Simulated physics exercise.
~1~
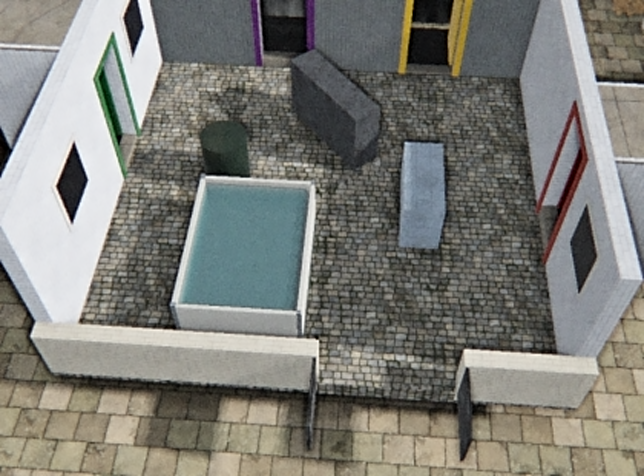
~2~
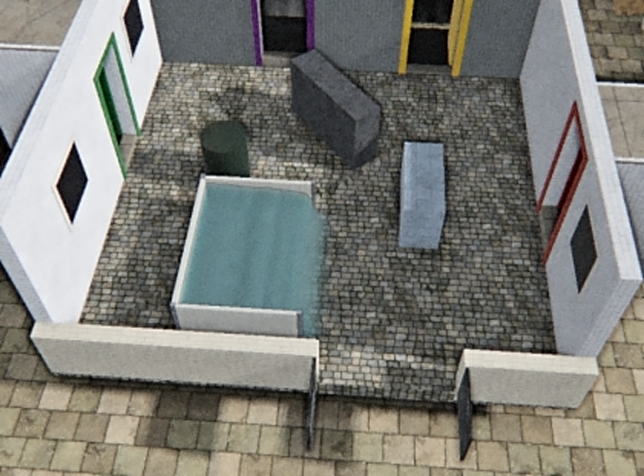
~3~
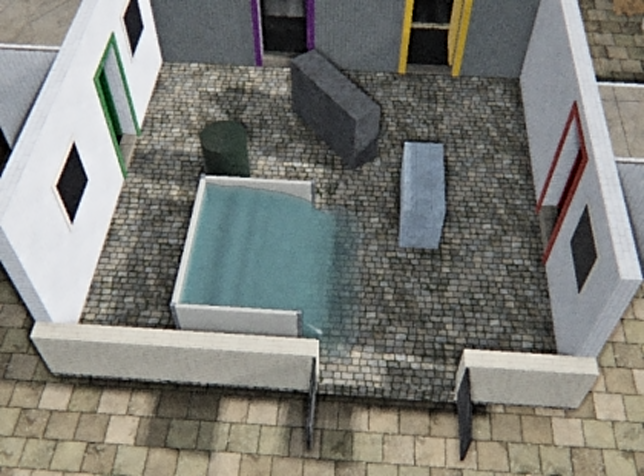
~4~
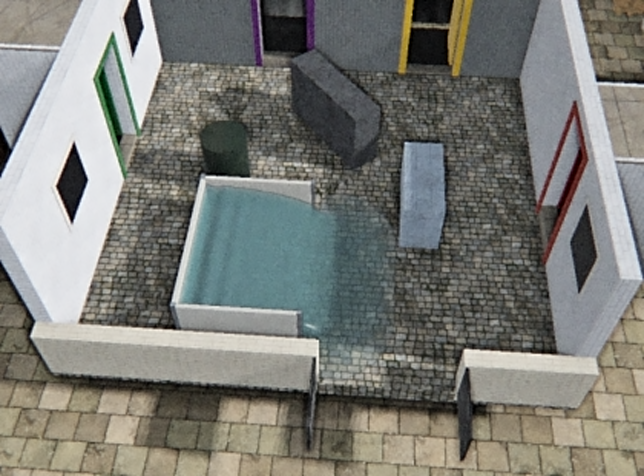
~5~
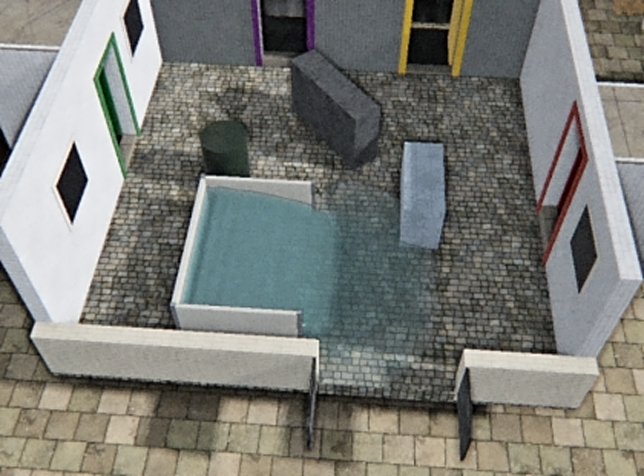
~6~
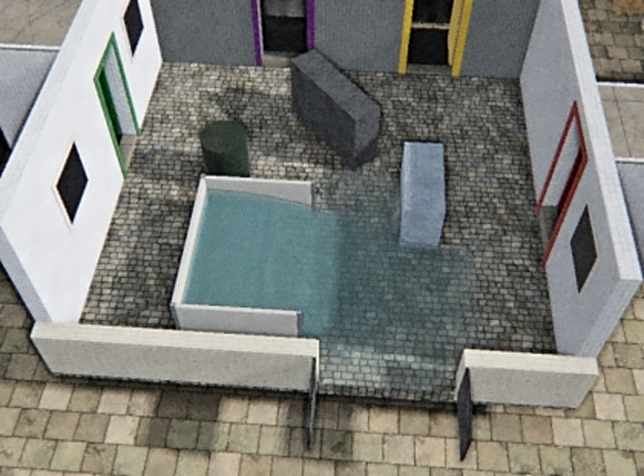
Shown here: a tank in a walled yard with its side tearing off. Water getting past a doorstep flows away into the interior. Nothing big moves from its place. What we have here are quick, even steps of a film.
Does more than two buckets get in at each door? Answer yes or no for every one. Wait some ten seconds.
Yellow door: Yes, purple door: No, red door: No, green door: No.
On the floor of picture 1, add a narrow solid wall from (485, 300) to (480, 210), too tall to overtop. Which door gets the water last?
The one you want is the green-painted one.
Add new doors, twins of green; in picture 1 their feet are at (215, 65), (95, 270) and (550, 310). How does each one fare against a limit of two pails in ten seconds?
Falls short; falls short; exceeds the limit.
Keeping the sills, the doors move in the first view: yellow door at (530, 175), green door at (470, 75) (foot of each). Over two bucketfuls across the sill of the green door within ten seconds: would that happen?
Note - green door ends up higher.
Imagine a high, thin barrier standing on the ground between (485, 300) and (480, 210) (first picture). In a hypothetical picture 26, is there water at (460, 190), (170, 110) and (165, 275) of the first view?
Taking the three spots in turn, they are inundated, unwetted and unwetted.
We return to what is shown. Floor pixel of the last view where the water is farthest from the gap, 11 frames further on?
The wet edge reaches furthest near (432, 77).
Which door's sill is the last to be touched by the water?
It's the green one.
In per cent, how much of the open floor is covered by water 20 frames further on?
About 60 %.
A moment on, water covers 30 % of the floor; the yellow door not reached, the purple door not reached, the red door wet at the sill, nothing in, the green door not reached.
Next, water covers 45 % of the floor; the yellow door wet at the sill, nothing in, the purple door not reached, the red door wet at the sill, nothing in, the green door not reached.
Then, water covers 60 % of the floor; the yellow door over two buckets in, the purple door wet at the sill, nothing in, the red door wet at the sill, nothing in, the green door not reached.
Later, water covers 70 % of the floor; the yellow door far over two buckets in, the purple door wet at the sill, nothing in, the red door wet at the sill, nothing in, the green door not reached.
In the end, water covers 90 % of the floor; the yellow door far over two buckets in, the purple door wet at the sill, nothing in, the red door wet at the sill, nothing in, the green door wet at the sill, nothing in.
